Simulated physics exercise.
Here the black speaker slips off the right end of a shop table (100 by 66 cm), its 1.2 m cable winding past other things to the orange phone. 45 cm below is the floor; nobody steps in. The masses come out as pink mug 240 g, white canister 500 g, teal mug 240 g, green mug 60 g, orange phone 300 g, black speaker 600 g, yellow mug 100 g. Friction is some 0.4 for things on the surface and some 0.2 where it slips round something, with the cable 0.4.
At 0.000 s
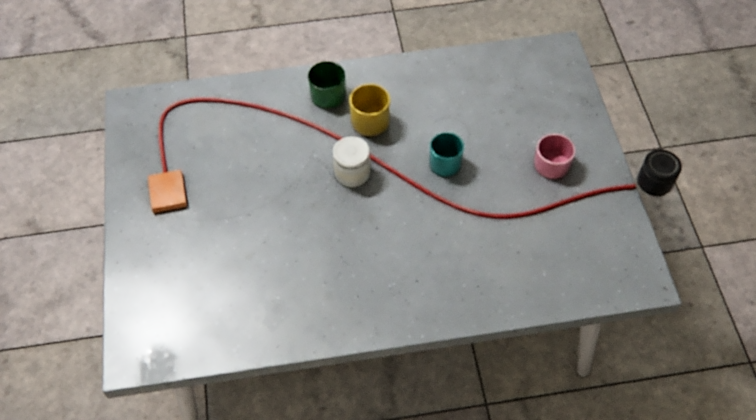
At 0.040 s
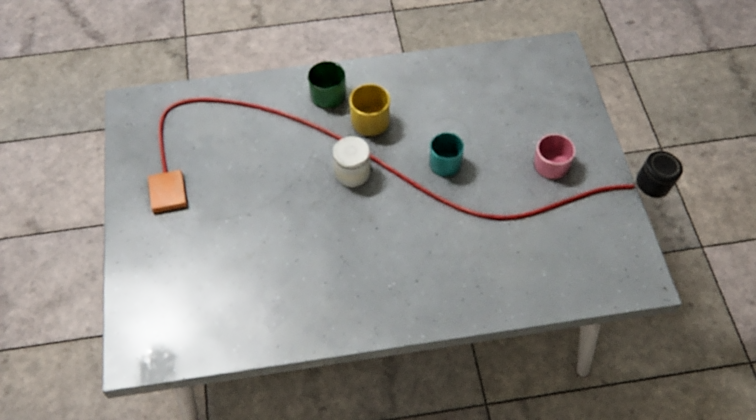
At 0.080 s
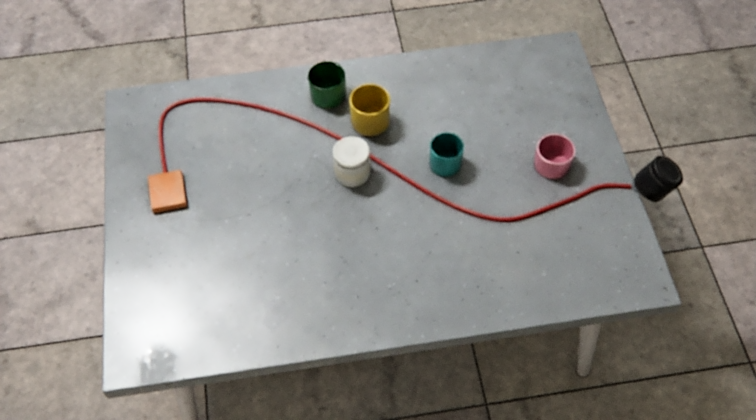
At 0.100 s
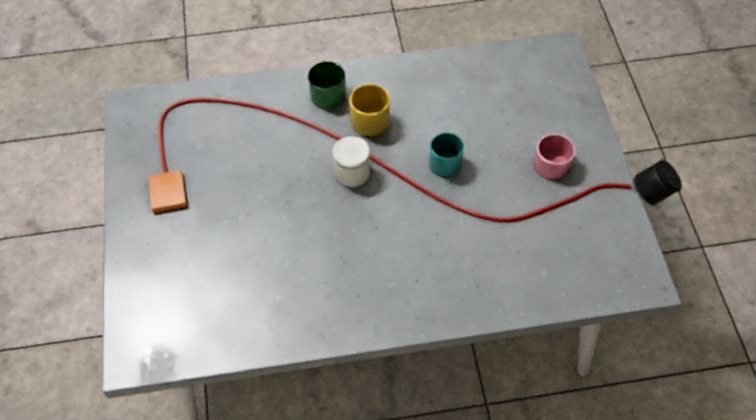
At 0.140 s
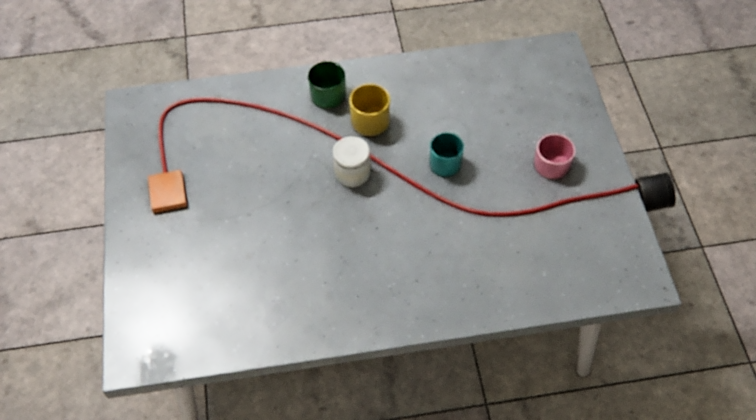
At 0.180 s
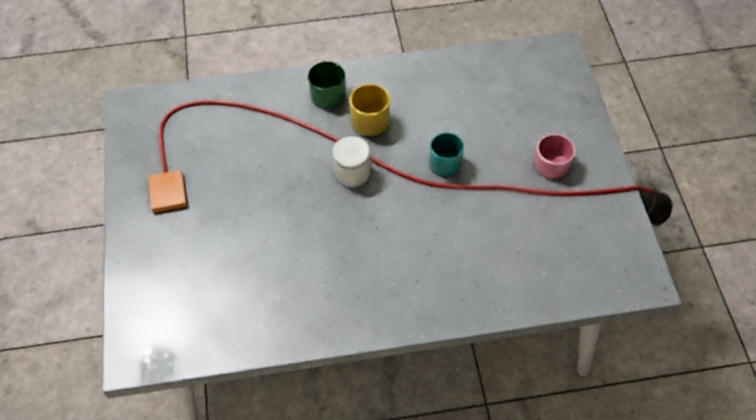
In the video, a red cable runs across a gray table among several colored cups and a white canister; the black cylindrical object at the right edge tilts and shifts downward, and the cable's right-hand section straightens.
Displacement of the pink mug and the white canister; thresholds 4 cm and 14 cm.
Outcome: The pink mug will be displaced only a little; the white canister will be displaced only a little.
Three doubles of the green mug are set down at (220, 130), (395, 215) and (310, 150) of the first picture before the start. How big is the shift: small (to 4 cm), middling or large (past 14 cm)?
First: A big shift; second: A slight shift; third: A big shift.
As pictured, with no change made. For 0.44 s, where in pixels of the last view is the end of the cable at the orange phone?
About (226, 207).
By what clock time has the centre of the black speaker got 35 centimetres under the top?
It happens at 0.34 seconds on the clock.
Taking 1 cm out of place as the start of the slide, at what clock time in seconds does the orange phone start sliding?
Estimate for the orange phone: Near 0.34 seconds.
After 0.4 s, the cable's tail end at (226, 207); orange phone 9 cm off its start, black speaker over the edge.
After 0.7 s, the cable's tail end at (253, 192); orange phone 20 cm off its start, black speaker over the edge.
After 0.9 s, the cable's tail end at (253, 192); orange phone 20 cm off its start at (274, 181), black speaker over the edge.
After 1.2 s, the cable's tail end at (253, 192); orange phone 20 cm off its start, black speaker over the edge.
After 2.4 s, the cable's tail end at (253, 192); white canister 0 cm off its start at (351, 152), pink mug 0 cm off its start at (556, 149), orange phone 20 cm off its start at (274, 181), black speaker over the edge.
